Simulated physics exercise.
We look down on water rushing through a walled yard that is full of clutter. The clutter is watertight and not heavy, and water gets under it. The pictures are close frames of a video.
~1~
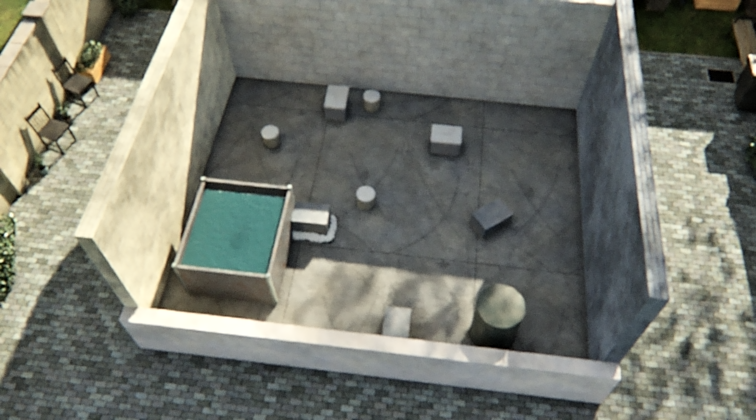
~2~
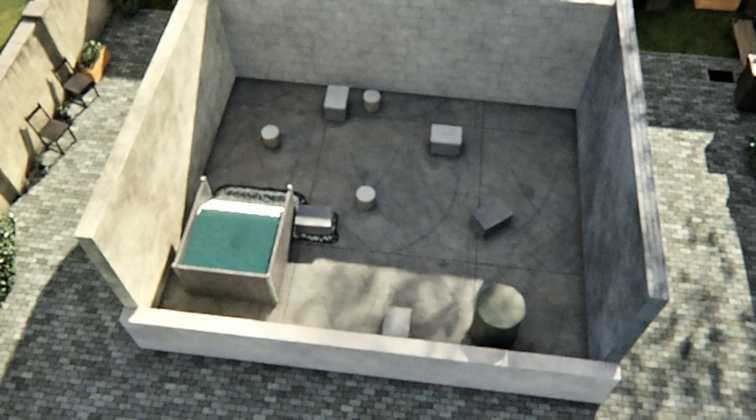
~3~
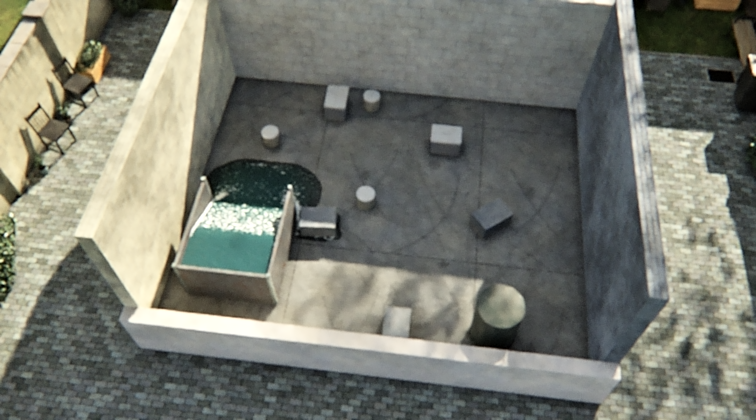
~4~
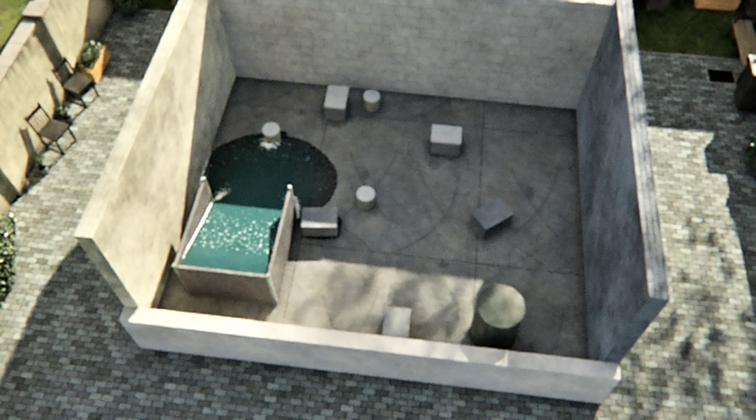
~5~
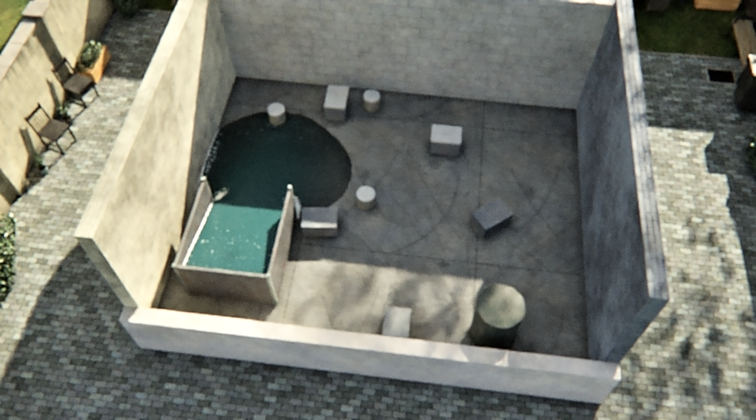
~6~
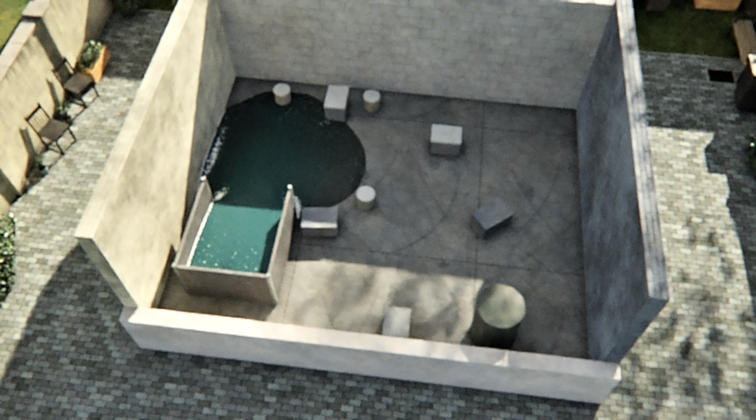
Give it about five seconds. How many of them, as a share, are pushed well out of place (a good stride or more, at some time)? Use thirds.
That comes to two thirds or above.
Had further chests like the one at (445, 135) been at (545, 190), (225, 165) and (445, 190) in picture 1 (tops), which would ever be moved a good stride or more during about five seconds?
In turn: Swept aside, pushed that far, shifted that much.
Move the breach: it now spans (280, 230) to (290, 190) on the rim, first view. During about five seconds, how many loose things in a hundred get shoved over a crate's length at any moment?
I make it 60 per cent.
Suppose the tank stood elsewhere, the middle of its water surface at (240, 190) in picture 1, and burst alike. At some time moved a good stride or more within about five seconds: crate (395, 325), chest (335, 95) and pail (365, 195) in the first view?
In that order: Not that far, swept aside, moved that far.
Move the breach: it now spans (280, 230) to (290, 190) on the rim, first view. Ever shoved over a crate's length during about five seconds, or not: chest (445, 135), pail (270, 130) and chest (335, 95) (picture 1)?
In turn: Swept aside, under that, never so far.
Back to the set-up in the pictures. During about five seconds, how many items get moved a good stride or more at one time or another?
That makes 6.
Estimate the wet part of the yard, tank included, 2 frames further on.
Near 30 in a hundred.
A moment on, 1 of 8 are well off their spots; 1 afloat.
Next, 3 of 8 are well off their spots; 3 afloat.
Later, 4 of 8 are well off their spots; 4 afloat.
In the end, 6 of 8 are well off their spots, and 6 have been at some point; 4 afloat.
